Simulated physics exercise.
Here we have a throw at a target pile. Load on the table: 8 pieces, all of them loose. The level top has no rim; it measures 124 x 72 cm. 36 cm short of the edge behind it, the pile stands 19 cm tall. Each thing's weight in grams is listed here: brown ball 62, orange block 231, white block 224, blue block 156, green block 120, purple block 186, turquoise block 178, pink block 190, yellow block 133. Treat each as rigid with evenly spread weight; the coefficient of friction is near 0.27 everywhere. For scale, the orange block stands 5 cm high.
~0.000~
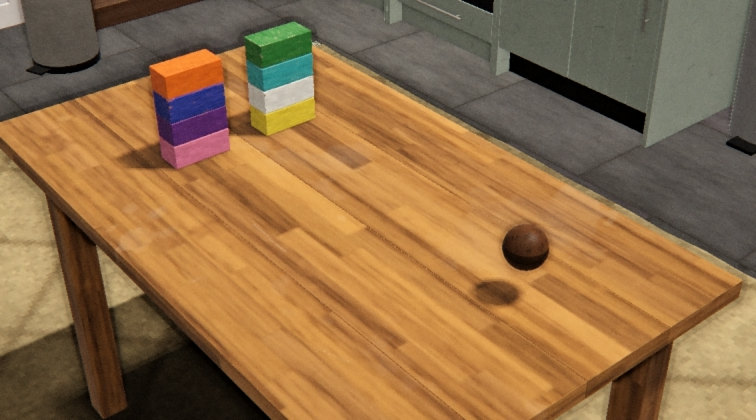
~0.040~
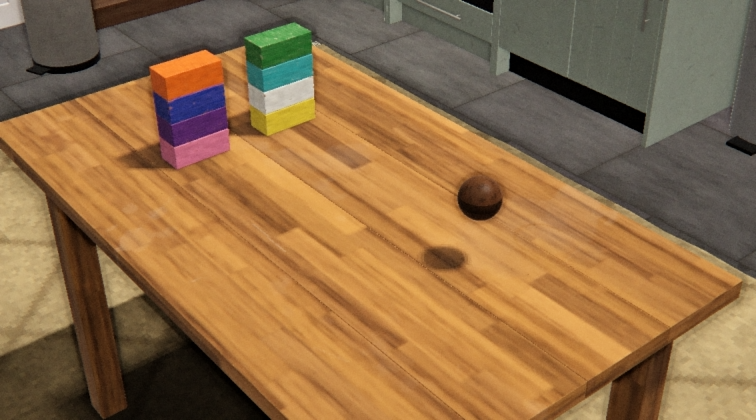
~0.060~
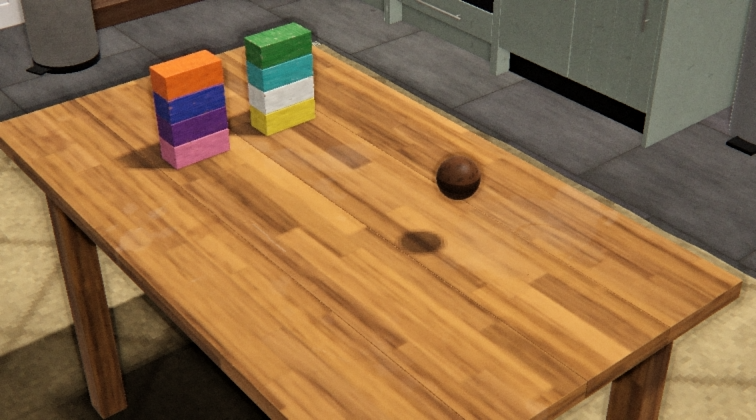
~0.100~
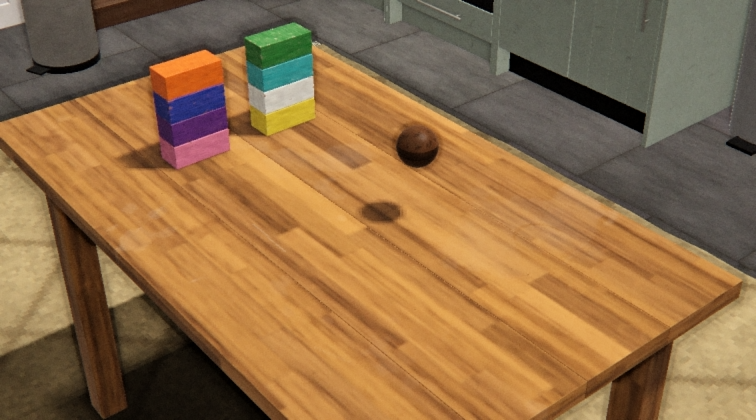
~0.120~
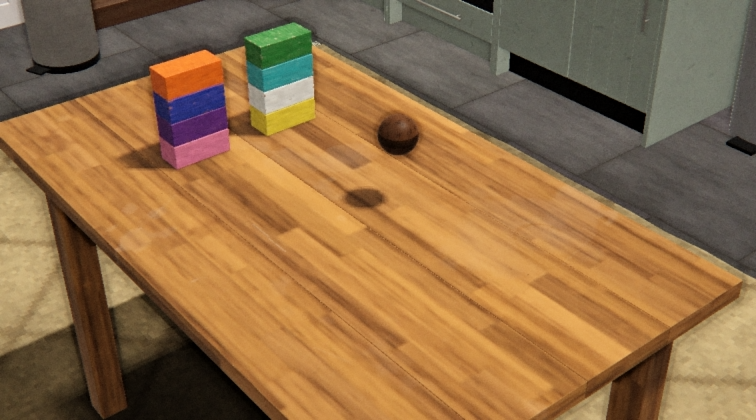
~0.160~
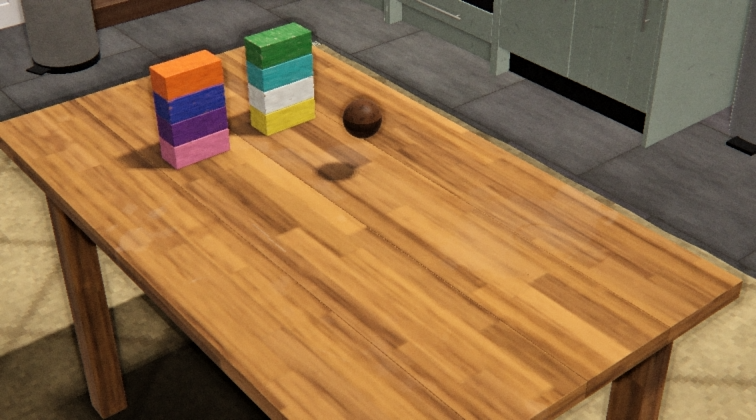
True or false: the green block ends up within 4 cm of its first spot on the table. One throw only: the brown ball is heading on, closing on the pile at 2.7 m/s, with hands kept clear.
True.
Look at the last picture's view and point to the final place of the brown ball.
The resting point is around (315, 112).
Around 0.26 s, brown ball near (309, 113).
Around 0.76 s, brown ball near (315, 112); yellow block shifted 2 cm.
Around 2.16 s, green block resting near (280, 47).
Finally (3.0 s), all 8 still in place (within 4 cm). Final places as that camera would see them, green block near (280, 47).
